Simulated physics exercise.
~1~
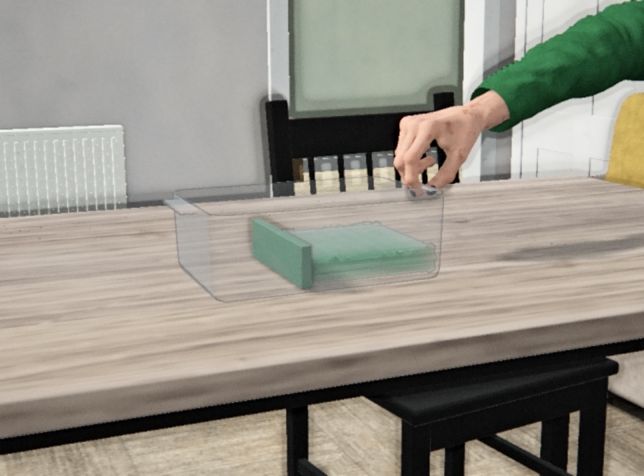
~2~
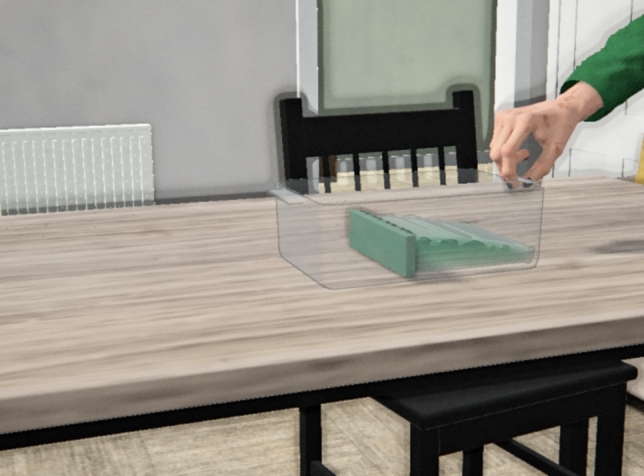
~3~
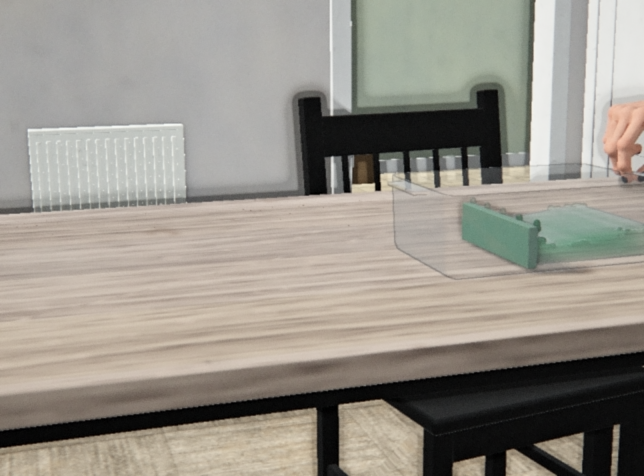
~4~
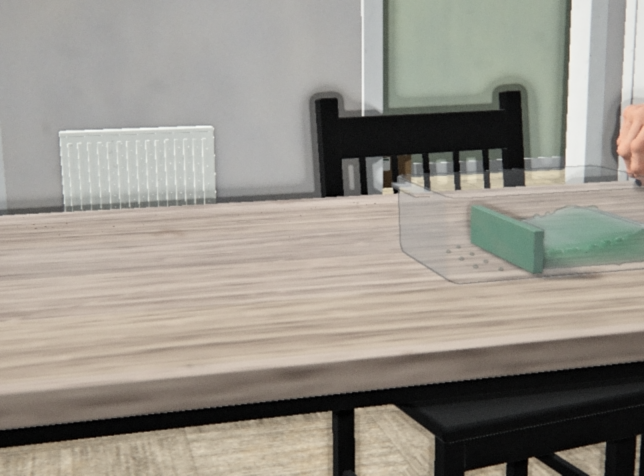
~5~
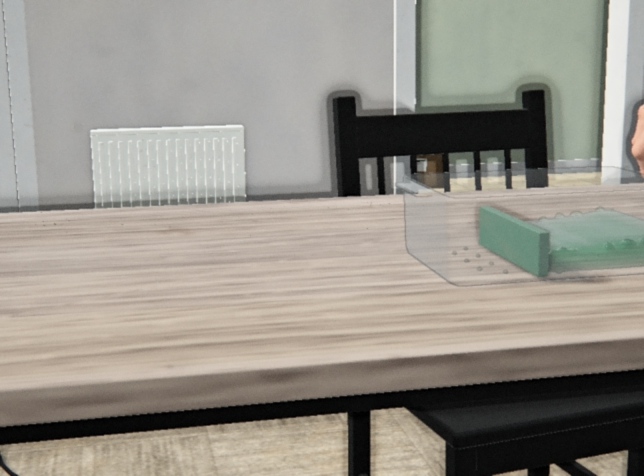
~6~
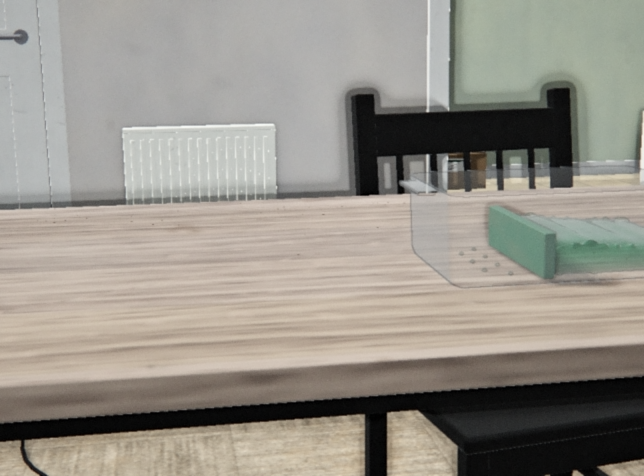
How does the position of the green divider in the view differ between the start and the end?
At the start the divider is a little left of the middle of the view, and at the end it is well over to the right, still upright.
